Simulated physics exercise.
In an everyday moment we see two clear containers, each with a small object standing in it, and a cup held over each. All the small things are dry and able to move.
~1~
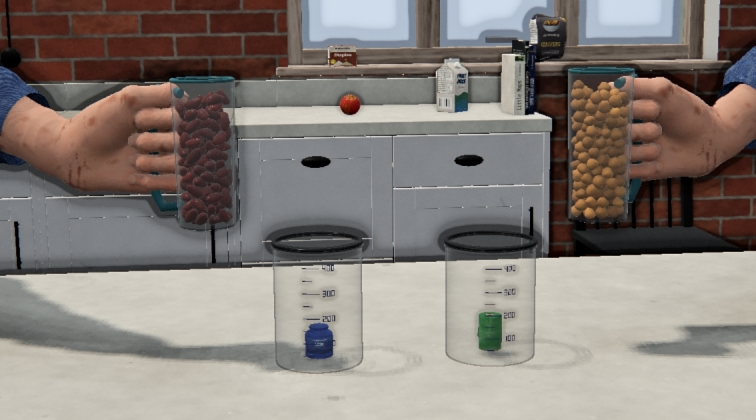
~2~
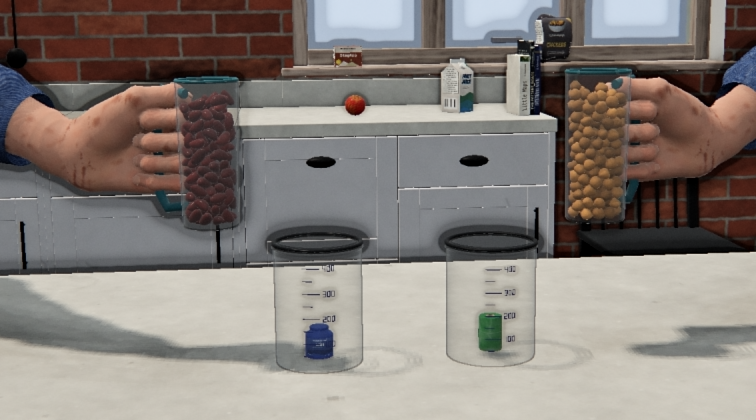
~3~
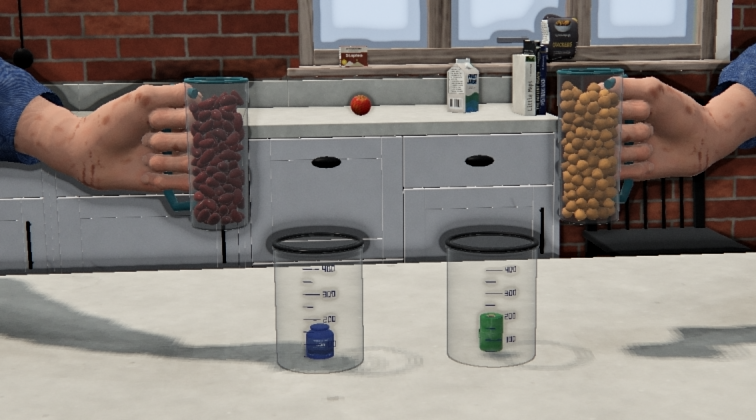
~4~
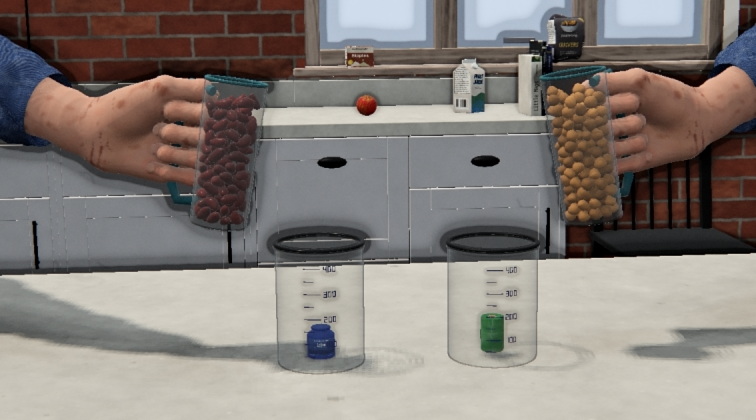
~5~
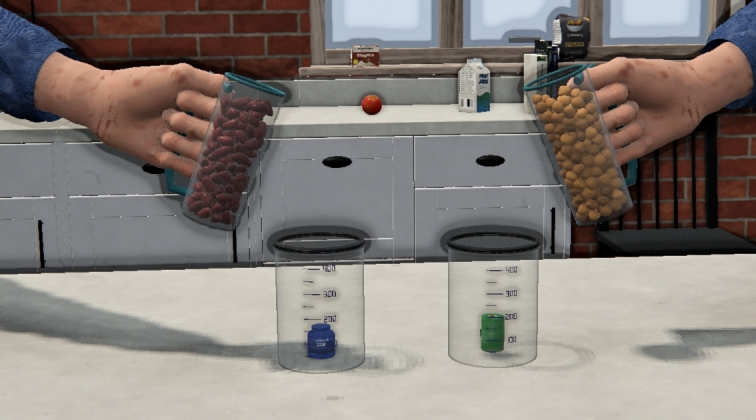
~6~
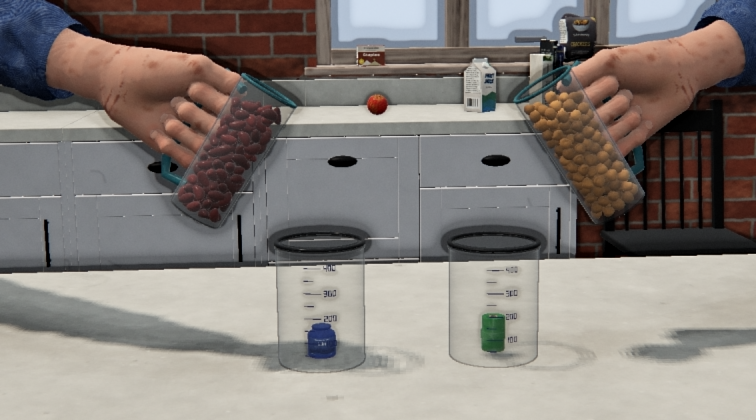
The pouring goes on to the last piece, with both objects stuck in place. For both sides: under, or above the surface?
You'd see that the left one is out of sight, while the right one is out of sight.
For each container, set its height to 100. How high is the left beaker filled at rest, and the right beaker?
About 50 on the left and 55 on the right.
Then, 0.65 s on from there, left beaker empty, all of its cupful still in the cup; right beaker empty, all of its cupful still in the cup.
Then, 1.21 s on from there, left beaker nearly empty, the bulk of its cupful still in the cup; right beaker nearly empty, the bulk of its cupful still in the cup.
Then, 1.70 s on from there, left beaker a third full, none of its cupful still in the cup; right beaker half full, none of its cupful still in the cup.
In the end, left beaker half full (surface near (321, 301)), nothing beside it; right beaker half full (surface near (493, 288)), nothing beside it; the left thing is covered; the right thing is covered.
